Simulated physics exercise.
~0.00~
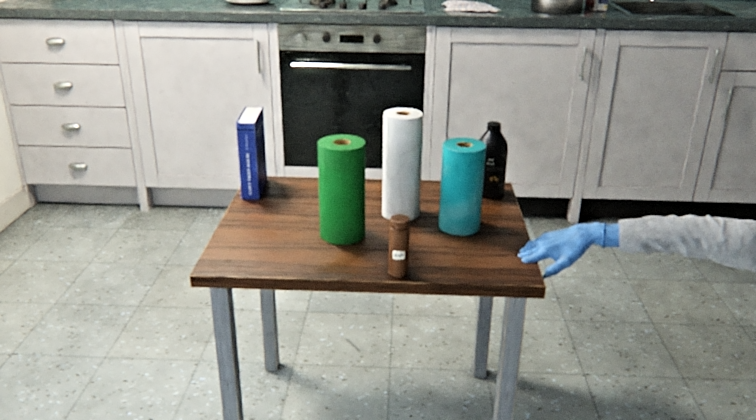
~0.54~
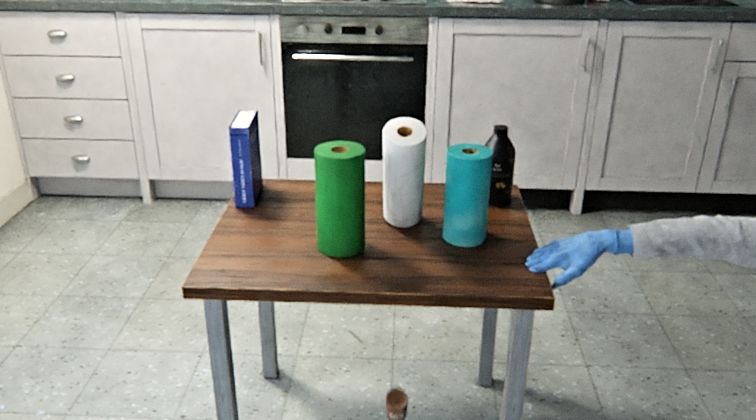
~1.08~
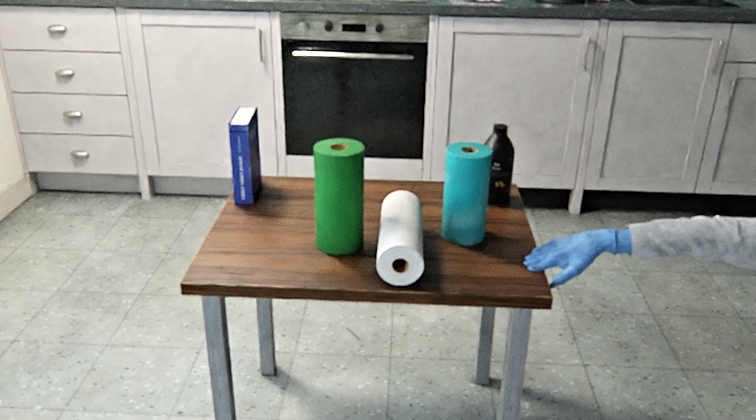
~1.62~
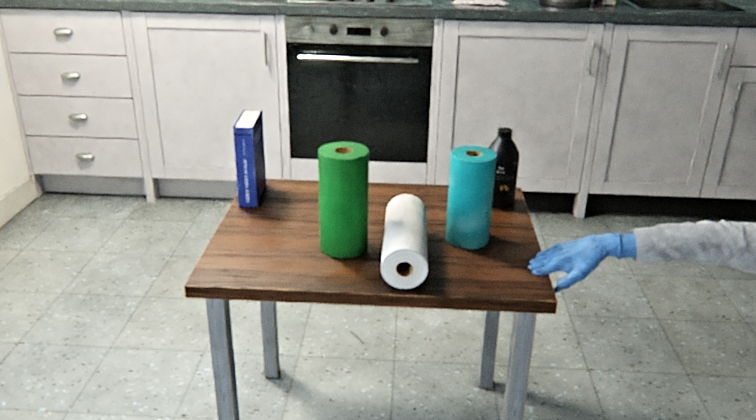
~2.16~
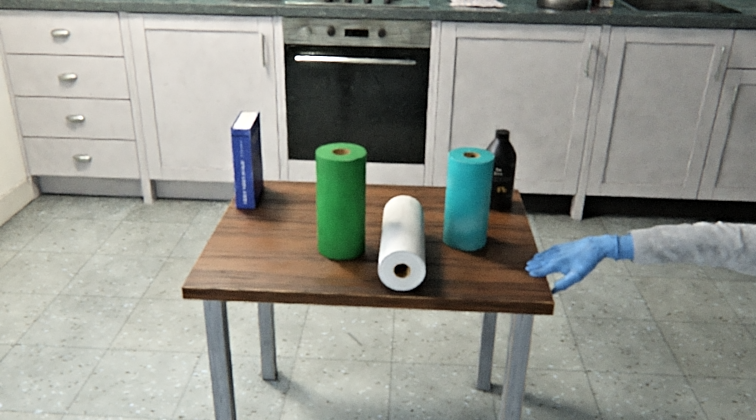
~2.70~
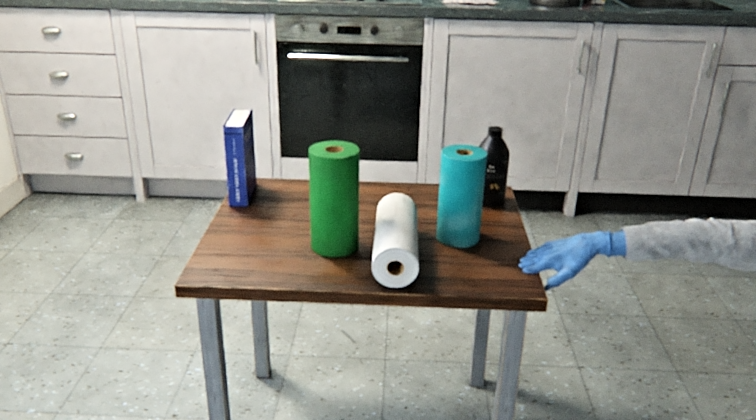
The clip opens on a small wooden table in a kitchen, holding a blue book, green, white and turquoise rolls, a dark bottle and a small brown shaker near the front edge. A blue-gloved hand rests at the table's right edge. The table shifts slightly towards us, and the shaker drops off the front, upside down, as the white roll leans forward. The white roll then topples onto its side, its end facing us. It stays lying there, while the book, bottle and other two rolls remain standing and the glove stays at the edge.
